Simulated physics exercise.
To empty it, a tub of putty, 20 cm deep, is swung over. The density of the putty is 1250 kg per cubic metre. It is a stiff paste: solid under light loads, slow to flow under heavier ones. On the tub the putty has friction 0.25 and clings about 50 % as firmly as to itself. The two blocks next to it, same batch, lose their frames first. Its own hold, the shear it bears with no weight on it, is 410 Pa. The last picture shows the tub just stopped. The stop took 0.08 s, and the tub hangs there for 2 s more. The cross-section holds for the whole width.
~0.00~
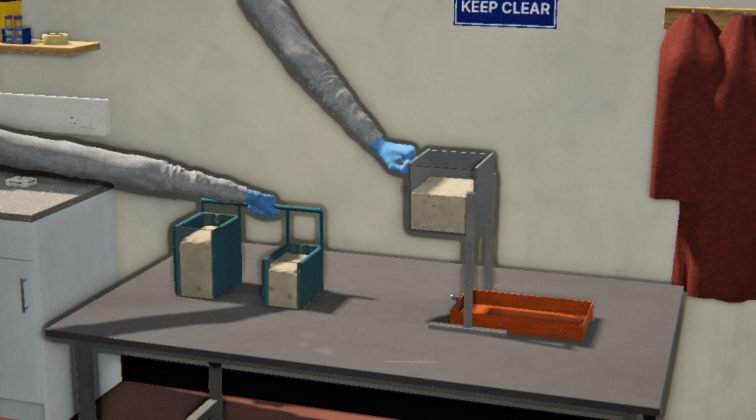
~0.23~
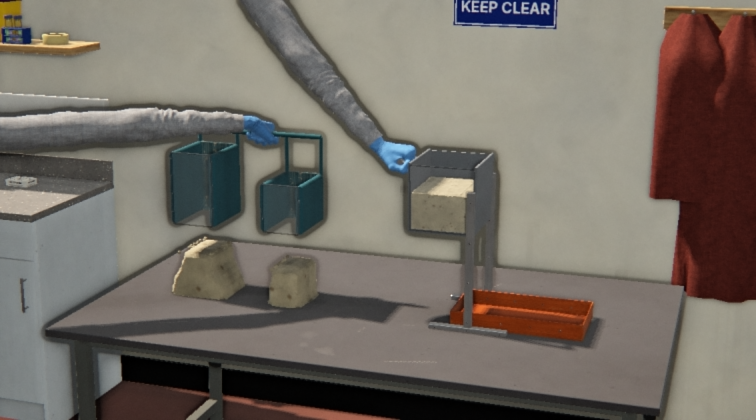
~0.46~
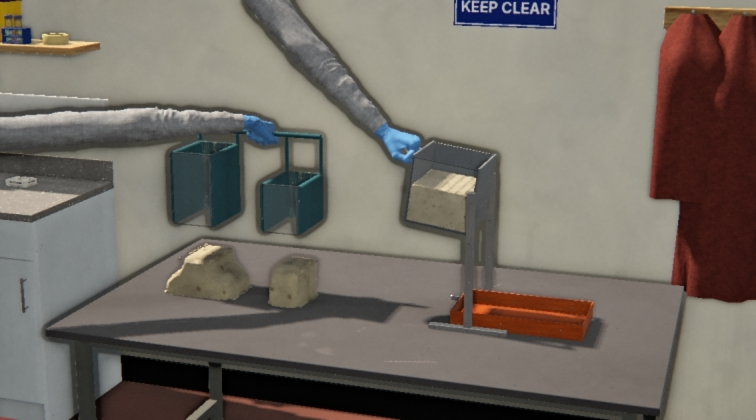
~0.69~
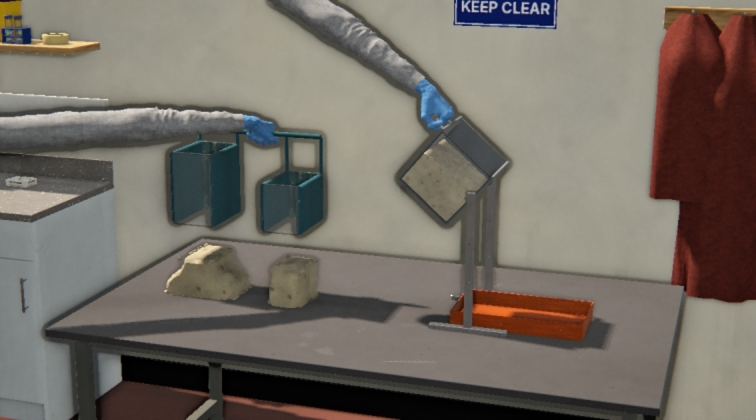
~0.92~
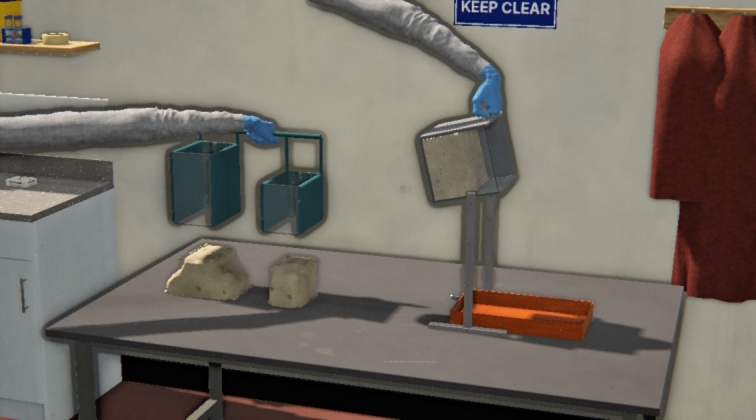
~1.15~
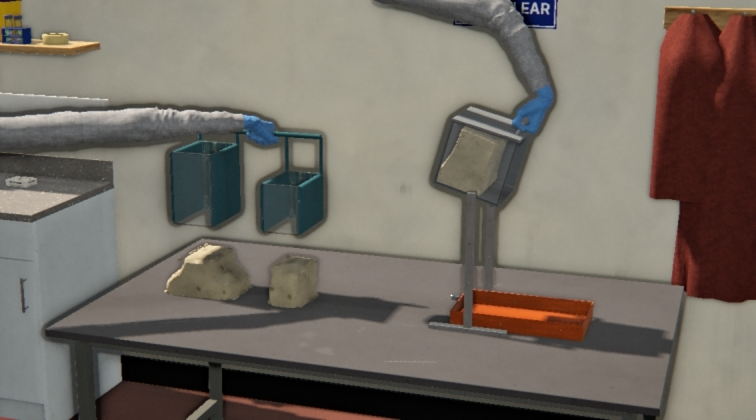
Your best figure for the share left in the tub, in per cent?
Close to 0 per cent.
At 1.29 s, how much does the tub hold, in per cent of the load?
Near 90 %.
After 1.29 s, the tub is at 105 degrees and holds 89 %.
After 1.46 s, the tub is at 105 degrees and holds 43 %.
After 1.63 s, the tub is at 105 degrees and holds 27 %.
After 1.80 s, the tub is at 105 degrees and holds 1 %.
After 3.15 s, the tub is at 105 degrees and holds 0 %.
